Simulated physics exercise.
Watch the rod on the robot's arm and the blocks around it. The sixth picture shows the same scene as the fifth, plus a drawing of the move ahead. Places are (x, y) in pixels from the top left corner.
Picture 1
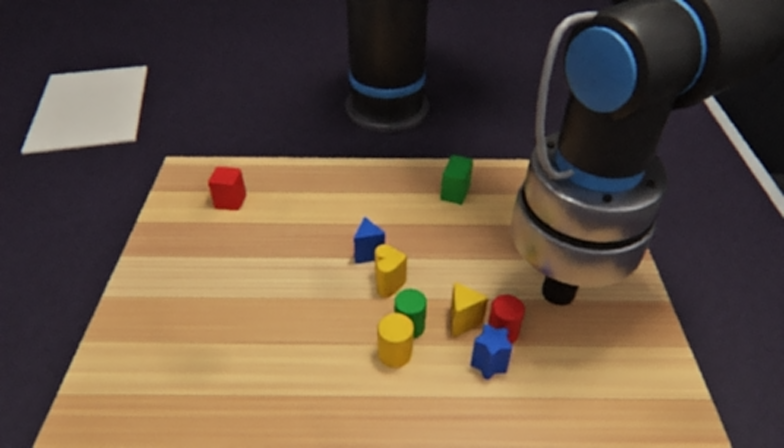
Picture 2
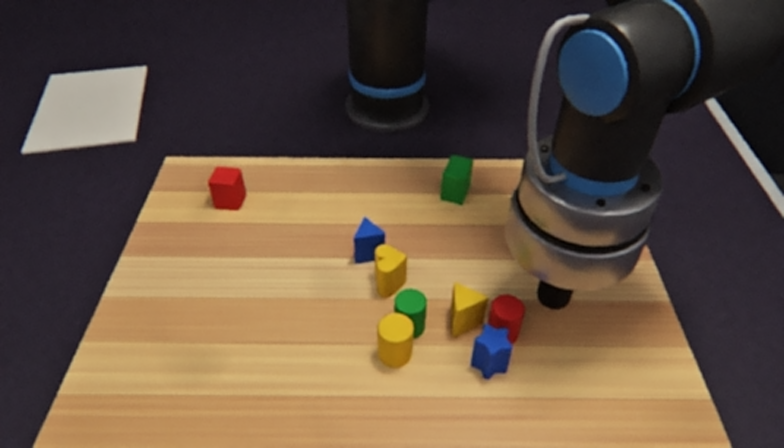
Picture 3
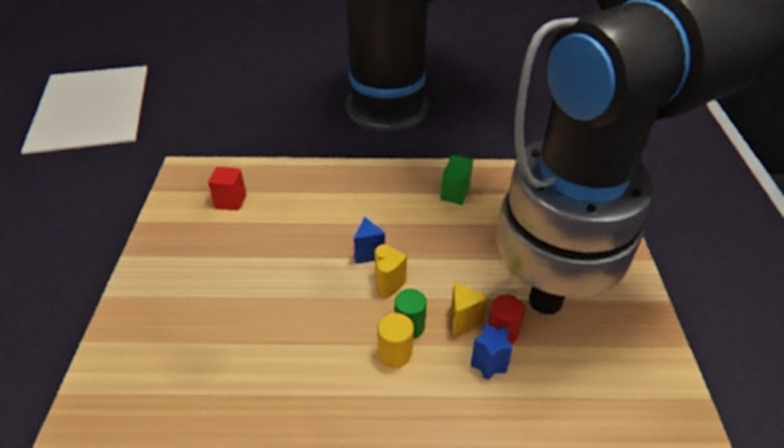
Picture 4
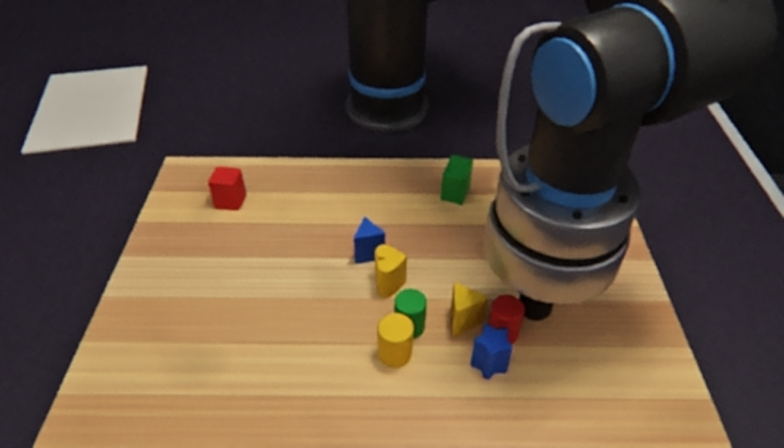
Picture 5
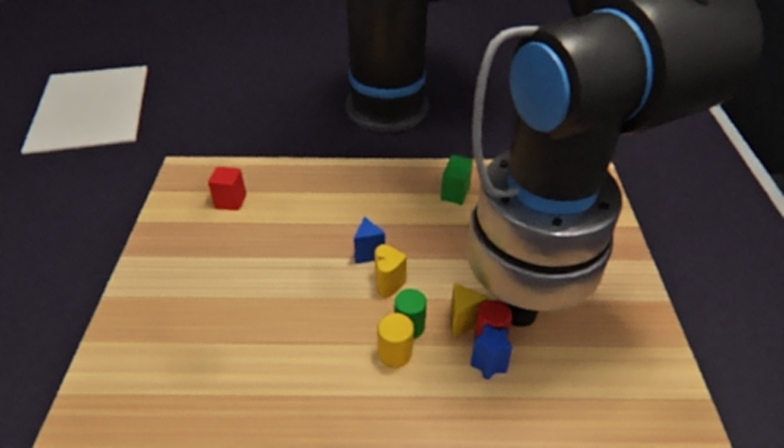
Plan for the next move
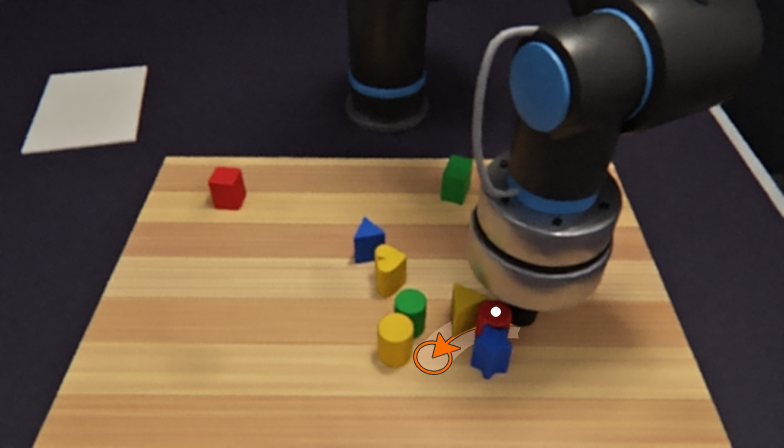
The clip opens on a wooden board scattered with small coloured blocks, a robot arm holding its dark rod just right of a cluster near the lower right. The arm moves slowly left and slightly toward the viewer, then the rod nudges the red cylinder a little left, between the yellow triangle and blue star.
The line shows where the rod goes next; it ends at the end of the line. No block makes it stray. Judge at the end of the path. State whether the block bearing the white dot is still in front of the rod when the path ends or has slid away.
Expect to find it ahead of the rod.
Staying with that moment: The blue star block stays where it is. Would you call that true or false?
The claim does not hold.
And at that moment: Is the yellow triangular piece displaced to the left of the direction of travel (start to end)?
In short: No.
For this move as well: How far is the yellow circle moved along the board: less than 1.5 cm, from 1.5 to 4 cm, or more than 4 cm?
It slides not even 1.5 cm.
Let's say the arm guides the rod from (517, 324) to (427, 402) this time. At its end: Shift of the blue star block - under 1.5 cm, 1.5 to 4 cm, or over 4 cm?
The block winds up beyond 4 cm from where it is now.
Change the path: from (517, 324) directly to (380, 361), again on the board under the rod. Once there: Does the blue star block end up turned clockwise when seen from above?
I'd say no.
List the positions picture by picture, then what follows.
Rod tip (558, 294); block tops, yellow circle (396, 327); green circle (411, 300); yellow triangular piece (466, 296); blue star block (495, 338); red circle (509, 306), in the first frame.
Rod (553, 298); blocks unchanged, in the second frame.
Rod (545, 303); blocks unchanged, in the third frame.
Rod (534, 309); blocks unchanged, in the fourth frame.
Rod (519, 315); yellow circle (396, 327); green circle (411, 300); yellow triangular piece (466, 296); blue star block (495, 338); red circle (496, 312), in the fifth frame.
Path on the board, from (517, 324) over (484, 326) and (455, 337) to (433, 357); the dot is on the red circle.
What follows on the original path. Halfway along, rod (470, 320); green circle (405, 300); yellow triangular piece (434, 295); blue star block (487, 344), turned 55° anticlockwise; red circle (456, 327).
At the end, rod (434, 348); yellow circle in place; green circle (402, 299); yellow triangular piece (431, 294); blue star block (487, 344), turned 55° anticlockwise; red circle (428, 362).
